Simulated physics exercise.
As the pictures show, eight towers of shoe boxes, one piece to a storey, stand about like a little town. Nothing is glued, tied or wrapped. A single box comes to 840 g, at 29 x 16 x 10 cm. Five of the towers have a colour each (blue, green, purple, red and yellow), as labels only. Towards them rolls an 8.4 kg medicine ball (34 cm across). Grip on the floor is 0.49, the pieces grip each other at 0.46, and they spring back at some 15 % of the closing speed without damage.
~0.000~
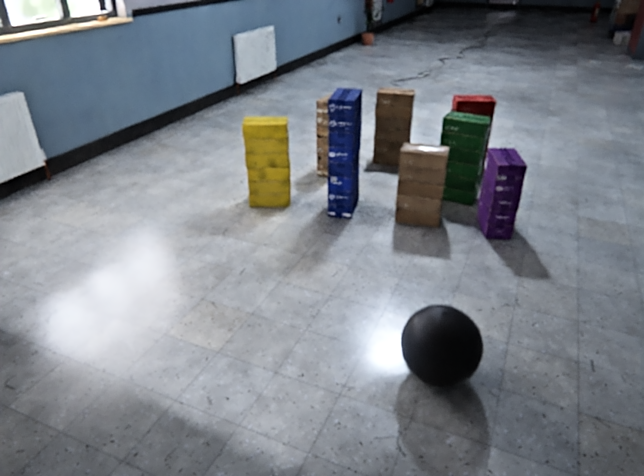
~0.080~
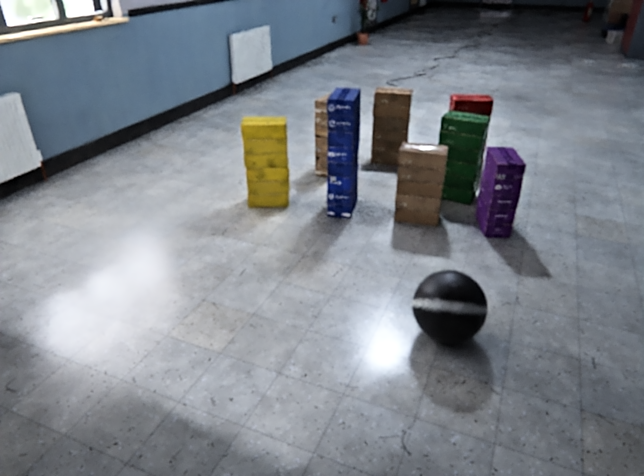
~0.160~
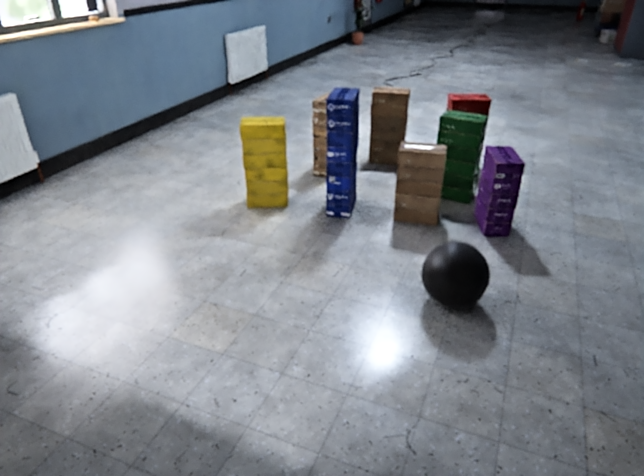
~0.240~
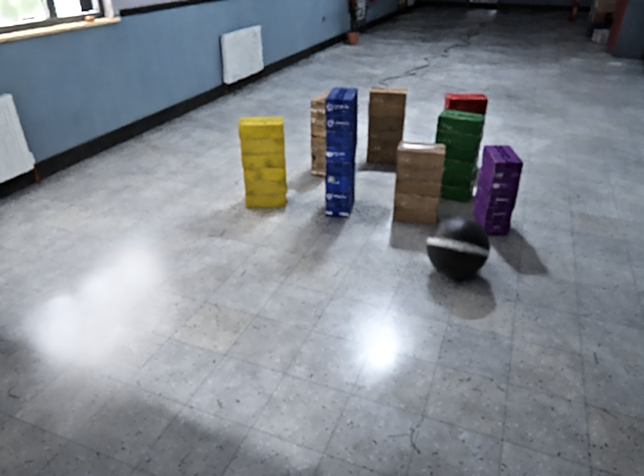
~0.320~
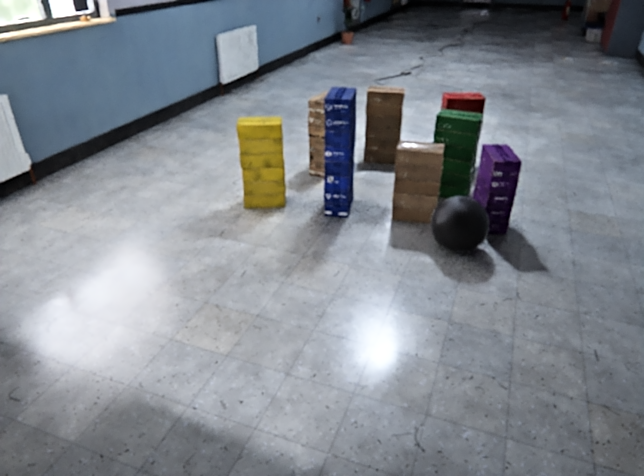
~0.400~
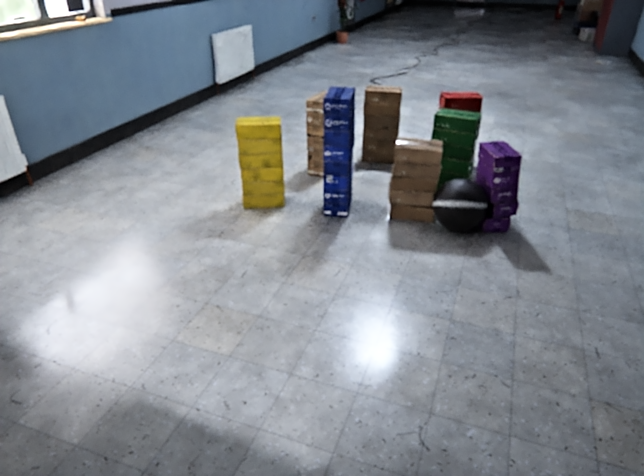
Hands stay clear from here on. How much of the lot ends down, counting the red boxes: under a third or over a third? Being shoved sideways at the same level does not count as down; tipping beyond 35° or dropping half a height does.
It comes to less than a third.
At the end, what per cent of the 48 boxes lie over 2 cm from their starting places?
Shifted: 45 per cent.
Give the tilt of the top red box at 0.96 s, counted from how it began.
Some 0°.
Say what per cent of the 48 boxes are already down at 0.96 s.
25 per cent by then.
By 0.60 s, ball still moving; none of the 6 red boxes down (2 of 48 in all colours); top red box unmoved; top purple box tilted 33°, 42 mm lower.
By 0.96 s, ball still moving; none of the 6 red boxes down (11 of 48 in all colours); top red box moved 34 mm; top purple box on its side.
When it is over (4.0 s), ball rolling away; none of the 6 red boxes down (11 of 48 in all colours); top red box moved 34 mm; top purple box on its side. That is 0 per cent. In pixels of the last frame, middles, top red box near (460, 100), top purple box near (484, 210).
